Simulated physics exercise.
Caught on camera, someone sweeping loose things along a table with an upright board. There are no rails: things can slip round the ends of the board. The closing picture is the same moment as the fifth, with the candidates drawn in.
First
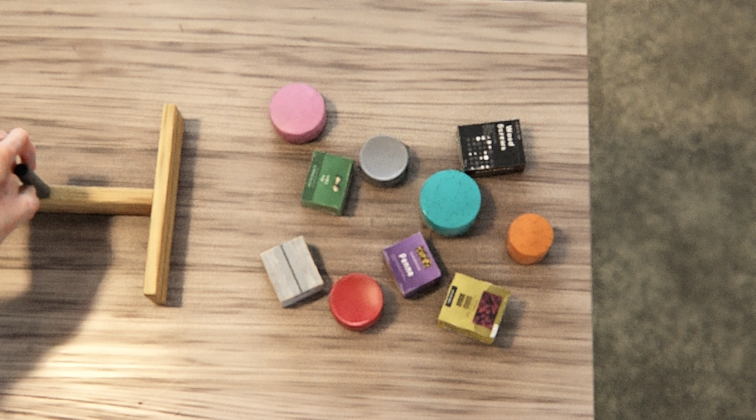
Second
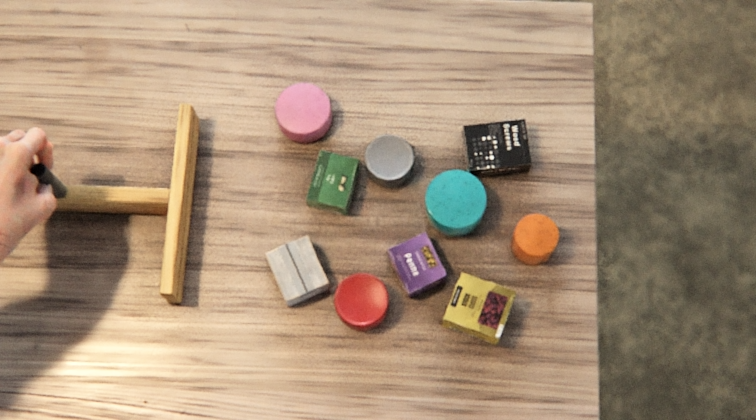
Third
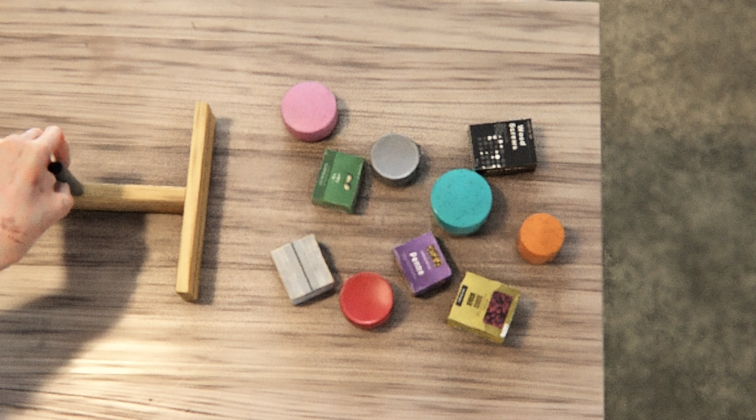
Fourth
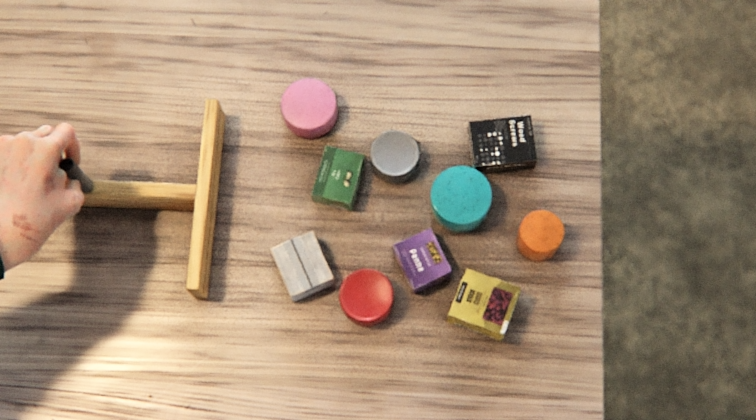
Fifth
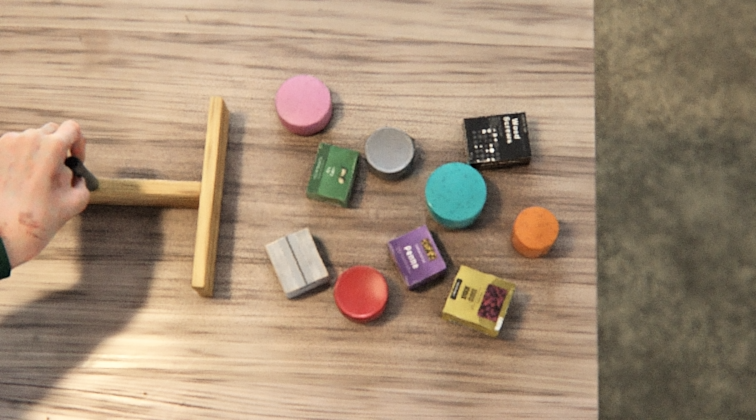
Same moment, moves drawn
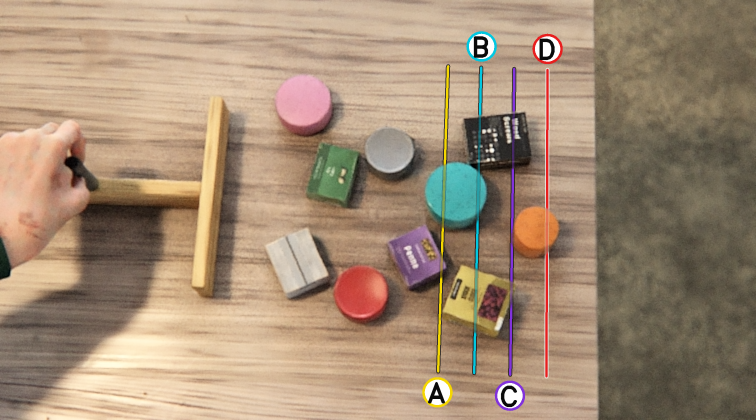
At the start, a hand at the left holds the handle of an upright wooden board, with colourful tubs and small boxes spread on the table to its right. The hand pushes the board rightward, narrowing the gap, and by the last view it still has not touched them.
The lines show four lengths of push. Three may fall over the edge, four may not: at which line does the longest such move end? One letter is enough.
As far as mark C.
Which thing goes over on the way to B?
The orange pot.
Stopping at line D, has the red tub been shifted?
Yes.
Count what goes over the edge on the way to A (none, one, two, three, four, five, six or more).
In all, none.
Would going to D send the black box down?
Yes.
On the copy, A at (443, 212); B at (478, 214); C at (512, 215); D at (547, 217).
On C. First, board (318, 194); pink tin (353, 96); red tub (394, 299).
Then, board (427, 198); orange pot (550, 232); black box (549, 128).
Finally, board (511, 202); orange pot over the edge; black box over the edge; two fallen.
By contrast, A is within the limit but short; B is within the limit but short; D drops six.
